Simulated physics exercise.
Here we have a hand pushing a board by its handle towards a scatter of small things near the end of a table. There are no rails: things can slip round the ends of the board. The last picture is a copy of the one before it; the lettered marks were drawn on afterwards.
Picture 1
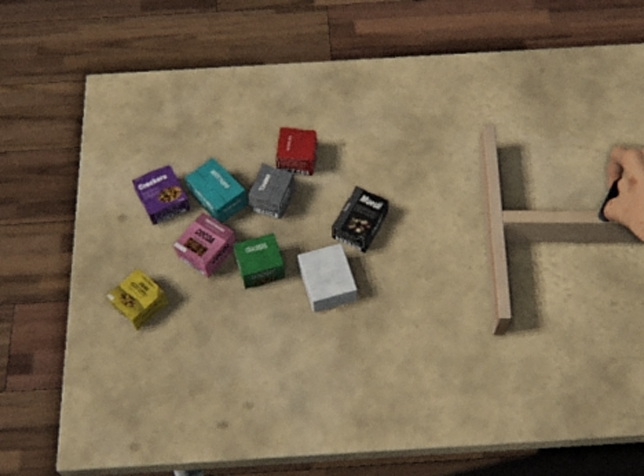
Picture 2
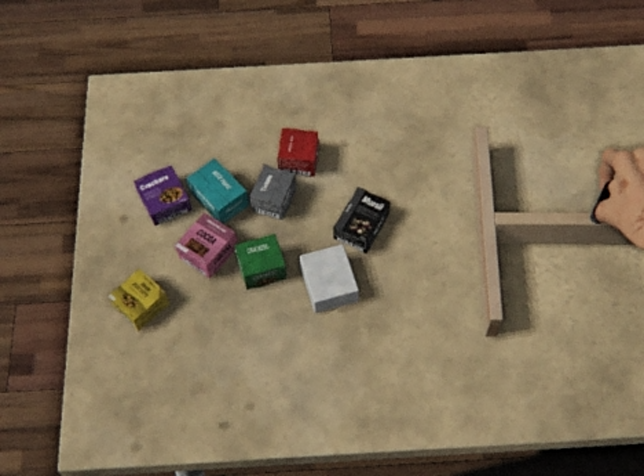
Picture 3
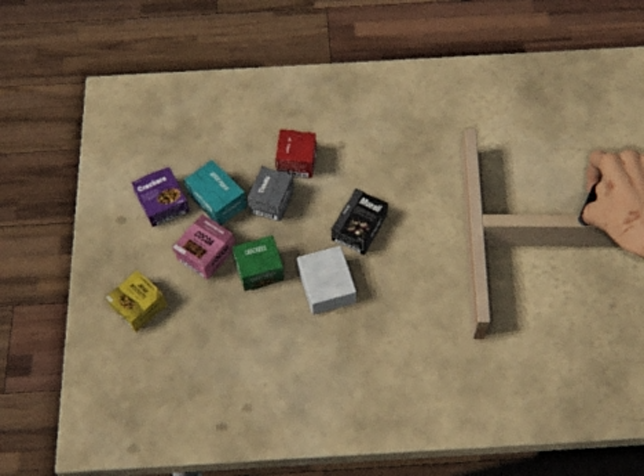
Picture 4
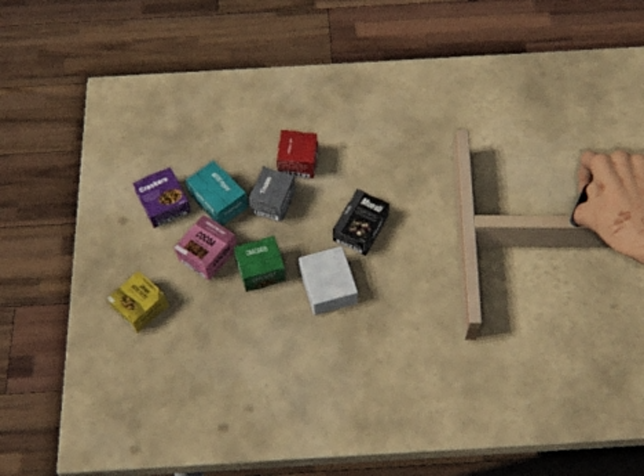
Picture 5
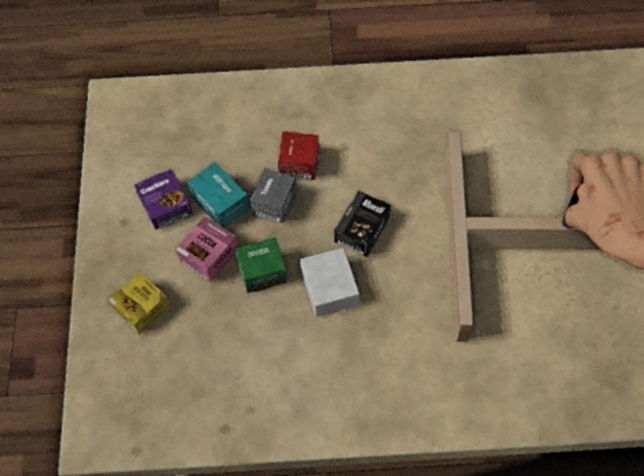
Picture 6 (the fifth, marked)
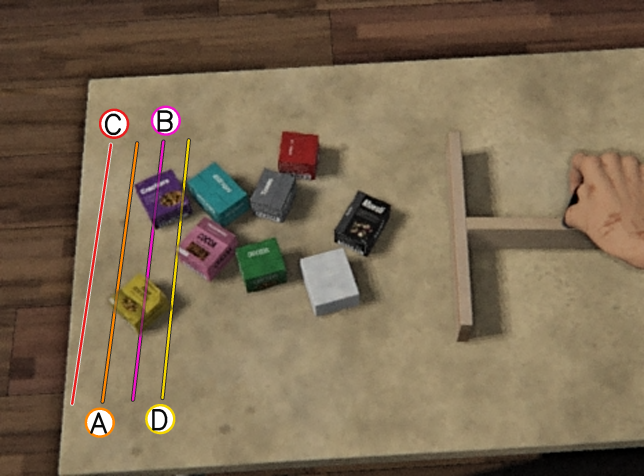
The clip opens on a pale tabletop with small coloured packets and boxes scattered at the left, while a hand at the right grips the handle of an upright board. The hand slides the board slowly leftward, narrowing the gap to the black packet and white block, while the scattered items stay still.
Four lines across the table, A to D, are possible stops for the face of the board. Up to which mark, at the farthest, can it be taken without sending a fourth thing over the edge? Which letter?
Line B.
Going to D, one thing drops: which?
It is the purple packet.
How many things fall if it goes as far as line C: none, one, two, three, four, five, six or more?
By then, six or more.
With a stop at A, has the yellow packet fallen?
Yes.
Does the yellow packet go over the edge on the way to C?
Yes.
On the marked copy, A at (121, 263); B at (149, 261); C at (93, 264); D at (177, 259).
Following B. Soon after the start, board (347, 229); white block (318, 281); black packet (321, 227).
Later, board (234, 236); purple packet (112, 185); pink packet (134, 233).
In the end, board (147, 241); purple packet over the edge; pink packet over the edge; three fallen.
As for the rest, A drops five; C drops seven; D is within the limit but short.
